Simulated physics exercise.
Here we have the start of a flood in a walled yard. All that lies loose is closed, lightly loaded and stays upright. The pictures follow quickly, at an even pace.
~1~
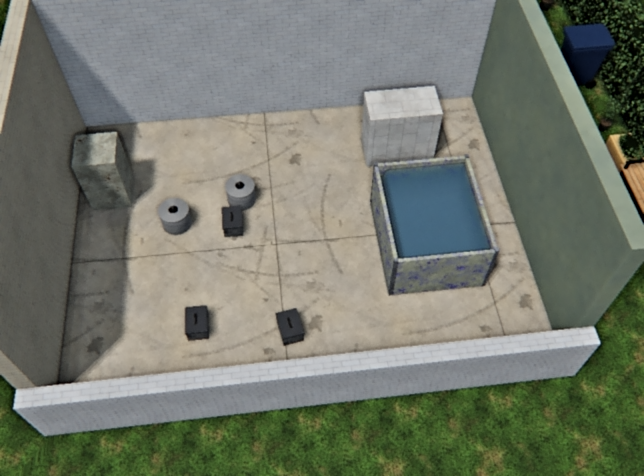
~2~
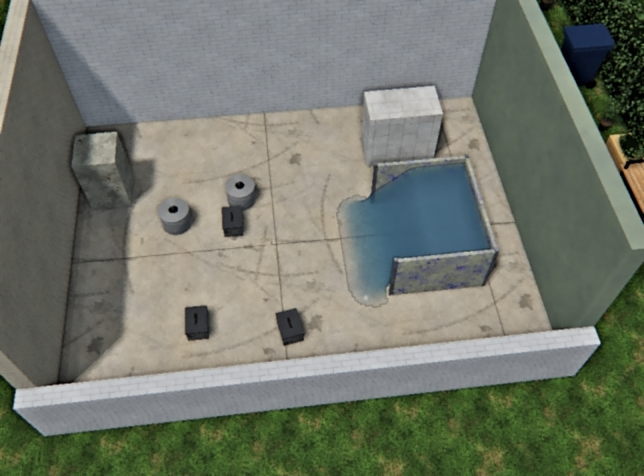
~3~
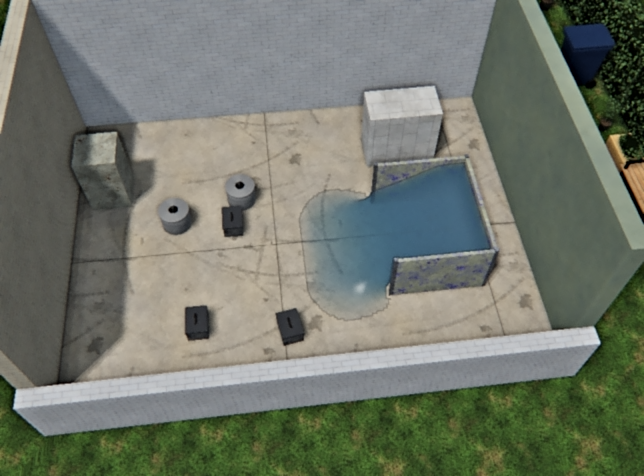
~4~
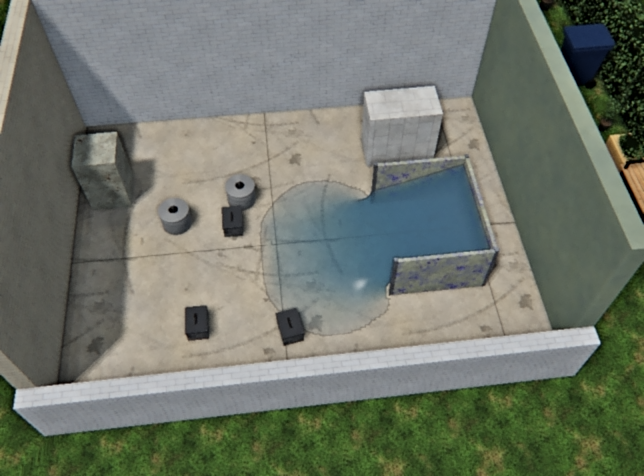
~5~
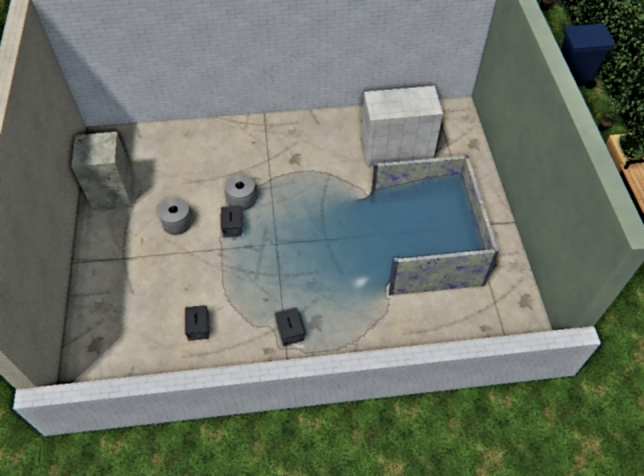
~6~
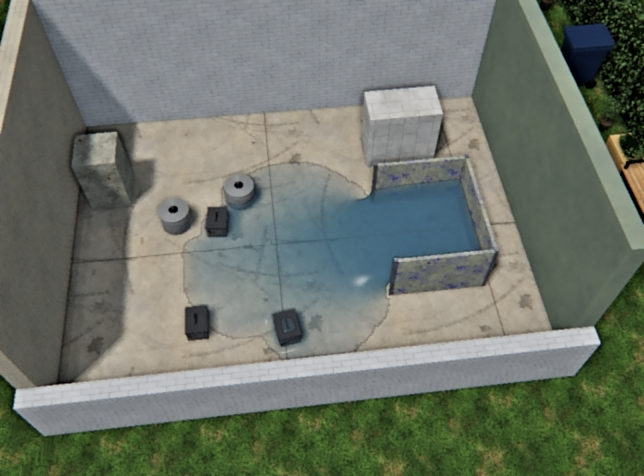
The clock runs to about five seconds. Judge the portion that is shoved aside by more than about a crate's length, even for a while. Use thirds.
That comes to two thirds or above.
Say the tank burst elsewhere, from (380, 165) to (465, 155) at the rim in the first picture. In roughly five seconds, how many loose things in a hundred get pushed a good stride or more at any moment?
I make it 60 per cent.
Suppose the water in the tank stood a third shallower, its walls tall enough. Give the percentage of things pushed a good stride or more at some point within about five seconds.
Close to 100 %.
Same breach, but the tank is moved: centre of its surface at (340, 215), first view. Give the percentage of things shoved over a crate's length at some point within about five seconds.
About 100 per cent.
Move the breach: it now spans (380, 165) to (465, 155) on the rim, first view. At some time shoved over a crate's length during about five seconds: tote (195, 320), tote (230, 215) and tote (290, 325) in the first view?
As listed: Less than that, swept aside, never so far.
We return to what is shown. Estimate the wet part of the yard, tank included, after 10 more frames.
About 70 per cent.
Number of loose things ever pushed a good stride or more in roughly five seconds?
It comes to 5.
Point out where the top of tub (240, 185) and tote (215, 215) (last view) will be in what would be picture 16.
At about (95, 128) and (83, 231).
A moment on, 3 of 5 are well off their spots; 0 afloat.
Next, 5 of 5 are well off their spots; 4 afloat.
Later, 5 of 5 are well off their spots; 5 afloat.
In the end, 3 of 5 are well off their spots, and 5 have been at some point; 5 afloat.
